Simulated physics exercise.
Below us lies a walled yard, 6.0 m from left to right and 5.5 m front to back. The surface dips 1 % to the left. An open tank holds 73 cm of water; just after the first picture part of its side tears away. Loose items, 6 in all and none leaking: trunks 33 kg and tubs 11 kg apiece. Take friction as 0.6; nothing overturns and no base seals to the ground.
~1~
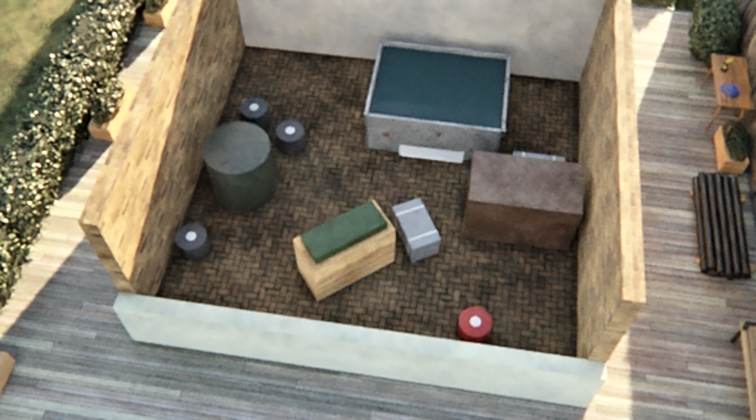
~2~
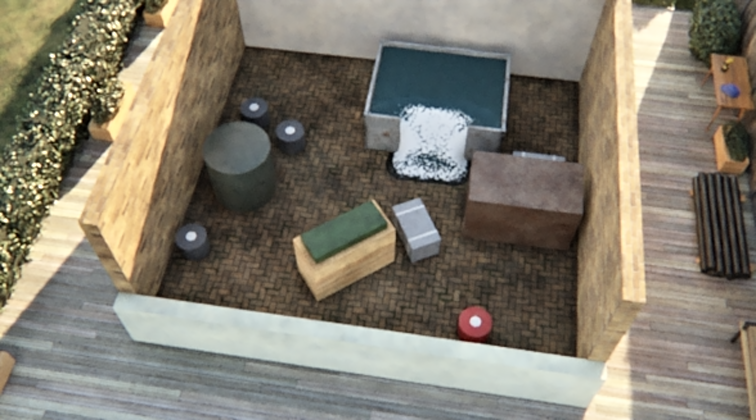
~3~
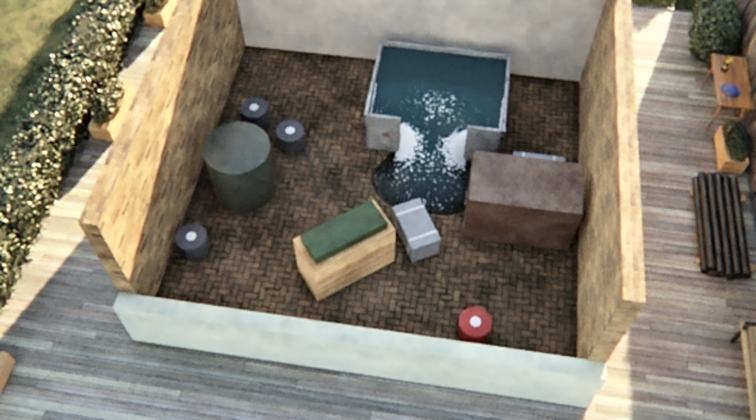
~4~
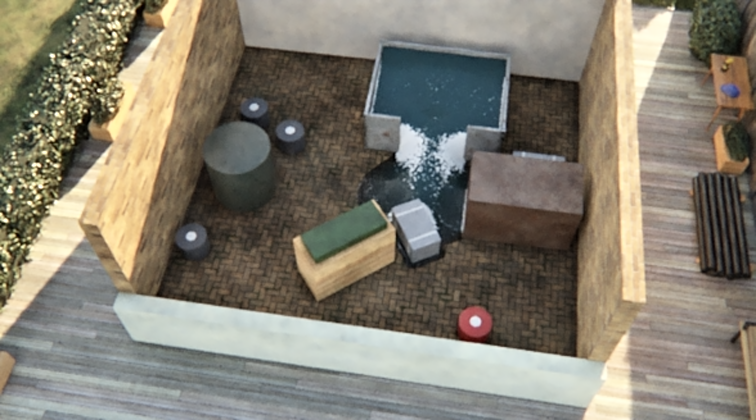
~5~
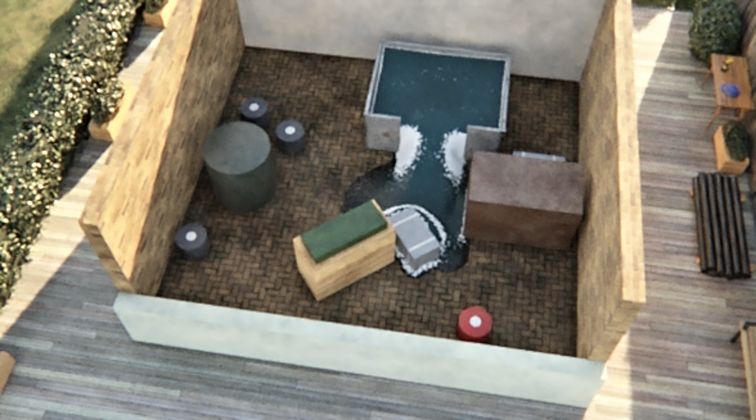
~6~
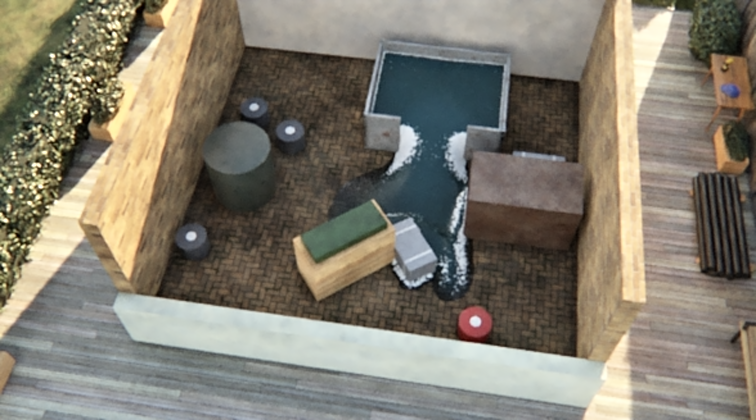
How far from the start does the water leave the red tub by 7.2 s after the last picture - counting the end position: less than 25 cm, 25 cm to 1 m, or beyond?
Red tub slides a little.
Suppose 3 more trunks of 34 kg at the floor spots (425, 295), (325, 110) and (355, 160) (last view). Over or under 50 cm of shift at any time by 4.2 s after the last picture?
In turn: Over, less, under.
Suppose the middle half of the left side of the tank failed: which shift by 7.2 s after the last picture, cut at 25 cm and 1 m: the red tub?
Then the red tub barely shifts.
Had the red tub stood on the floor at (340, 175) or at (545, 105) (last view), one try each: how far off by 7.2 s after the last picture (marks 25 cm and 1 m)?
In turn: It stays put; it holds its place.
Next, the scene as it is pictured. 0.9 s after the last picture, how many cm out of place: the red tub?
About 50 cm.
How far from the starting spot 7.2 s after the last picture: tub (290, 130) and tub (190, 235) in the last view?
In turn: 60 cm, 80 cm.
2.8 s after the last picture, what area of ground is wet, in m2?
About 22 m2.
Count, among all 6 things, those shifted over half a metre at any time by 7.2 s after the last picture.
That makes 4.
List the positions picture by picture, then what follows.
The first picture shows the red tub at (476, 322) rests on the ground; 3.4 m2 under water; 0 of 6 have shifted.
The second picture shows the red tub at (476, 322), on the bottom; water covers 4.0 m2; 0 of 6 have shifted.
The third picture shows the red tub at (476, 322), on the bottom; water covers 4.9 m2; 0 of 6 have shifted.
The fourth picture shows the red tub at (476, 322) rests on the ground; water covers 5.7 m2; 0 of 6 have shifted.
The fifth picture shows the red tub at (476, 322), on the bottom; 6.4 m2 under water; 1 of 6 have shifted.
The sixth picture shows the red tub at (476, 322), on the bottom; 7.3 m2 under water; 1 of 6 have shifted.
Then, 0.9 s after the last picture the red tub is near (506, 338), 0.5 m from its start, afloat; 2 afloat.
Then, 2.8 s after the last picture the red tub is near (490, 253), 1.1 m from its start, aground; 1 afloat.
Then, 4.8 s after the last picture the red tub is near (459, 291), 0.5 m from its start, afloat; 3 afloat.
Then, 7.2 s after the last picture the red tub is near (489, 287), 0.6 m from its start, aground; 2 afloat.
